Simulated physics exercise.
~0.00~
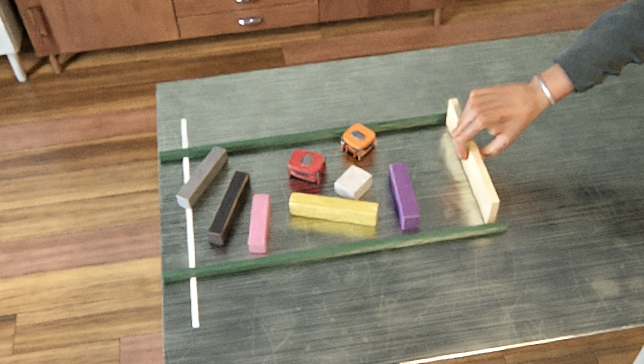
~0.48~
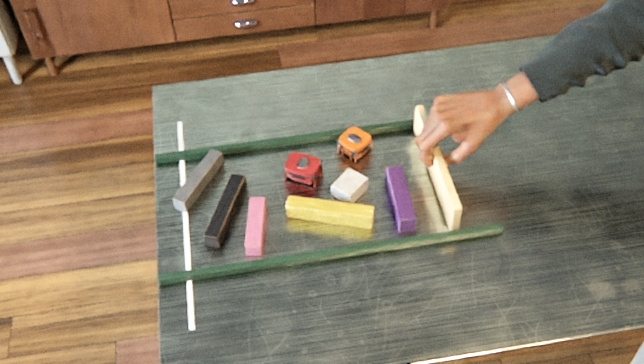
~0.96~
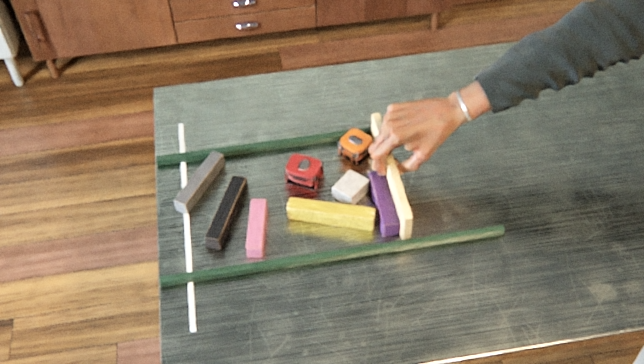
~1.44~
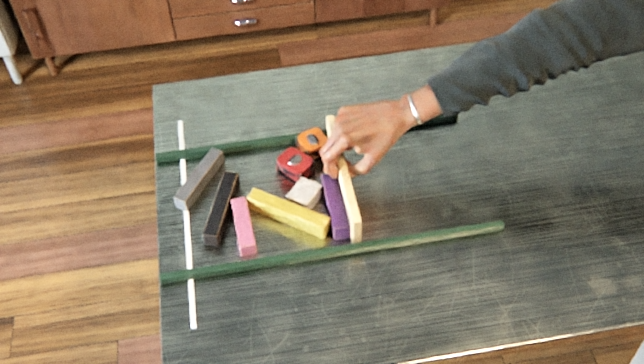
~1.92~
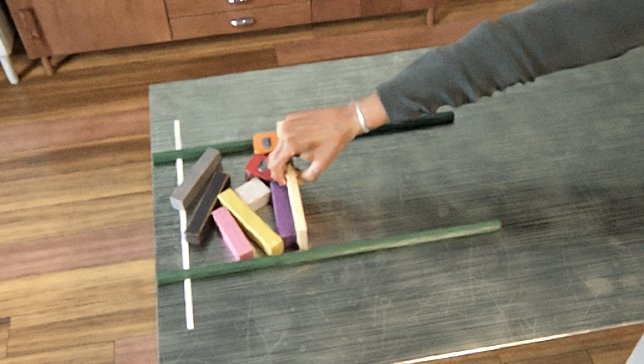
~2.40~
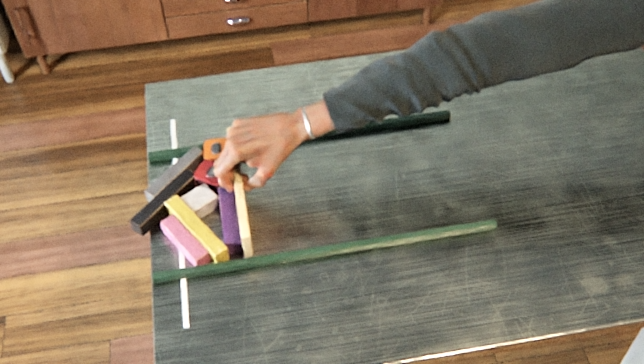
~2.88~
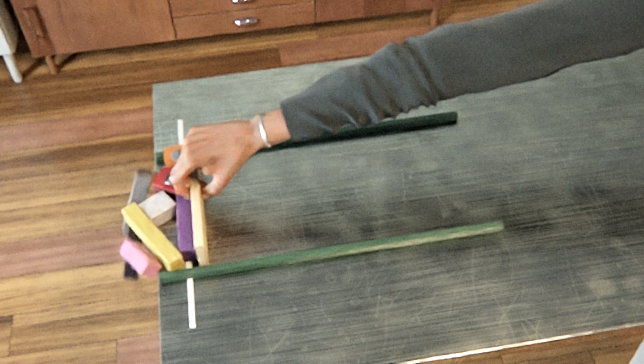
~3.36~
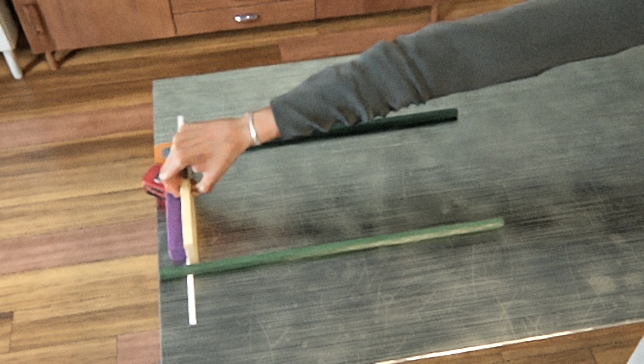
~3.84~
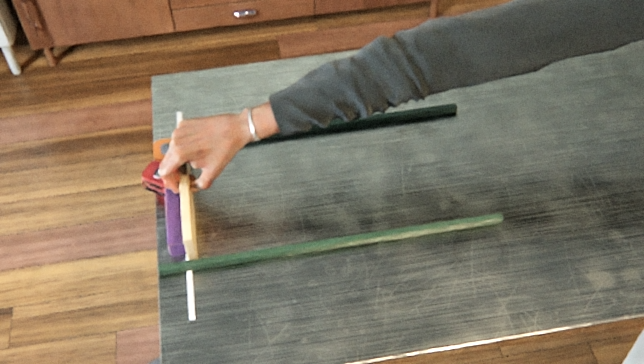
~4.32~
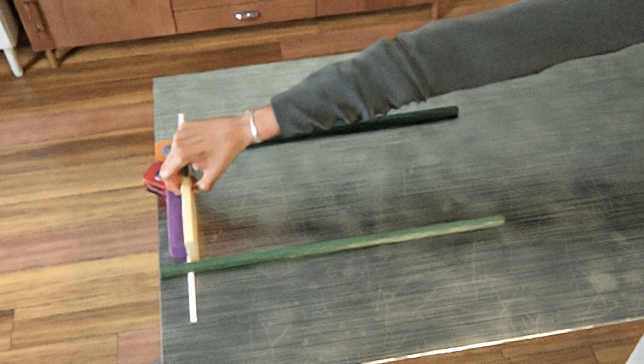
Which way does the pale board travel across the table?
The board moves to the left, pushed along by the hand.
A hand slides a pale board left, pushing several blocks off the table's edge.
